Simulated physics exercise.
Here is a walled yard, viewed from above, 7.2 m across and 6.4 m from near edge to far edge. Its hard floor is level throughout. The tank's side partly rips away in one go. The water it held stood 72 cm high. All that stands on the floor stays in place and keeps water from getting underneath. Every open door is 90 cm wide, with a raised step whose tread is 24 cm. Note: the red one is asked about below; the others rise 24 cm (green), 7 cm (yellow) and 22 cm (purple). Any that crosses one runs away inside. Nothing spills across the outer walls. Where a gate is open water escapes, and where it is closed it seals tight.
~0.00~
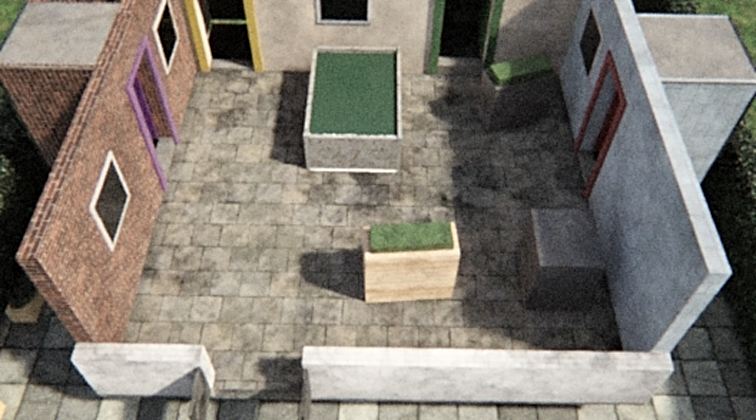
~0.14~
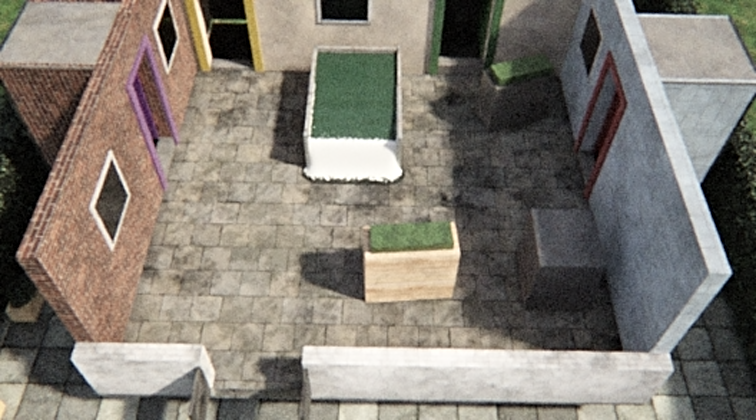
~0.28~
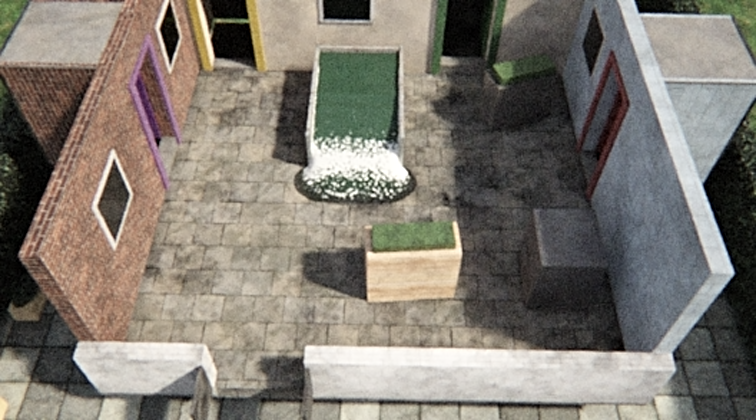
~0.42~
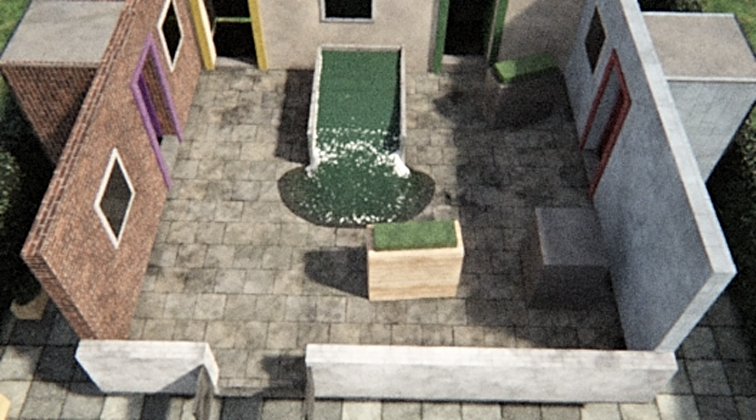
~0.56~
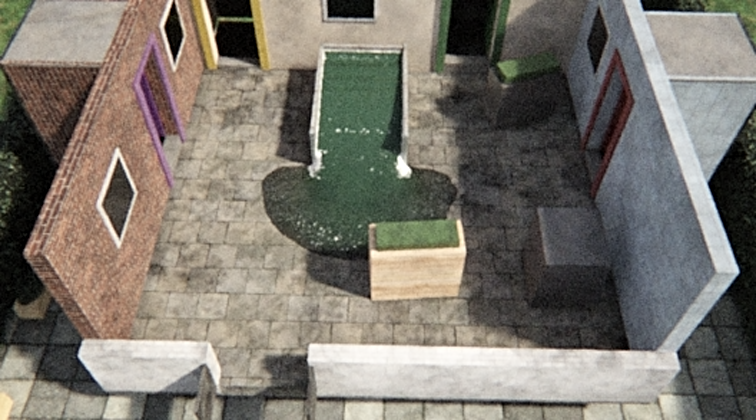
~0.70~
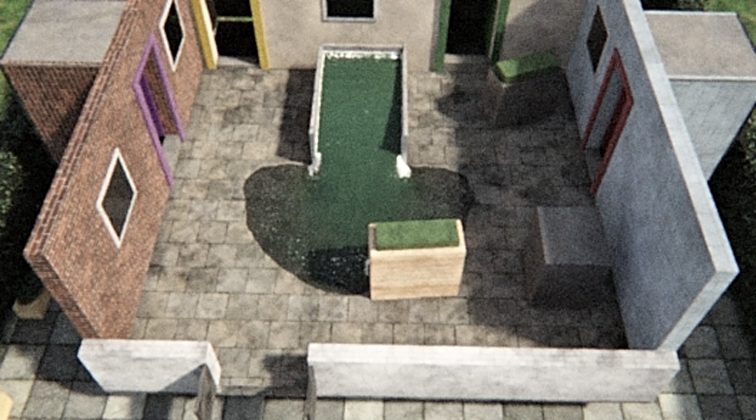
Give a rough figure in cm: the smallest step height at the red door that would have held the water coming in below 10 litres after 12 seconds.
6.5 cm.
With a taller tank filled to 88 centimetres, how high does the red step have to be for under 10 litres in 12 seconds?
A step of about 8.5 cm does it.
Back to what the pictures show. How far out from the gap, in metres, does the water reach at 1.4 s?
4.2 m.
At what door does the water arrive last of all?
Door: Yellow.
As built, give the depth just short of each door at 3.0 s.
Depths in cm: Red 2, green 0, yellow 0, purple 0.
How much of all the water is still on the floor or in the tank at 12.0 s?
What remains is some 68 per cent of the water.
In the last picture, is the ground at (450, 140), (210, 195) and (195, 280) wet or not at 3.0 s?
In order: Untouched, untouched, soaked.
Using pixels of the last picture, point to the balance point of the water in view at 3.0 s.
I'd put it close to (360, 231).
After 1.4 s water covers 30 % of the floor, deepest (38 cm) near (381, 264); it has not reached the red door.
After 3.0 s water covers 50 % of the floor, deepest (28 cm) near (161, 367); it has not reached the red door.
After 12.0 s water covers 100 % of the floor, deepest (7 cm) near (413, 105); 4 cm at the red door, 1 litre in over its 10 cm step.
At the red door as built, the water arrived by 3.1 s and peaked near 10 cm at 4.0 s.
With a step of 5.5 cm, 16 litres would have come in within the 12 s; with 7 cm, 7 litres. So under 10 litres takes about 6.5 cm.
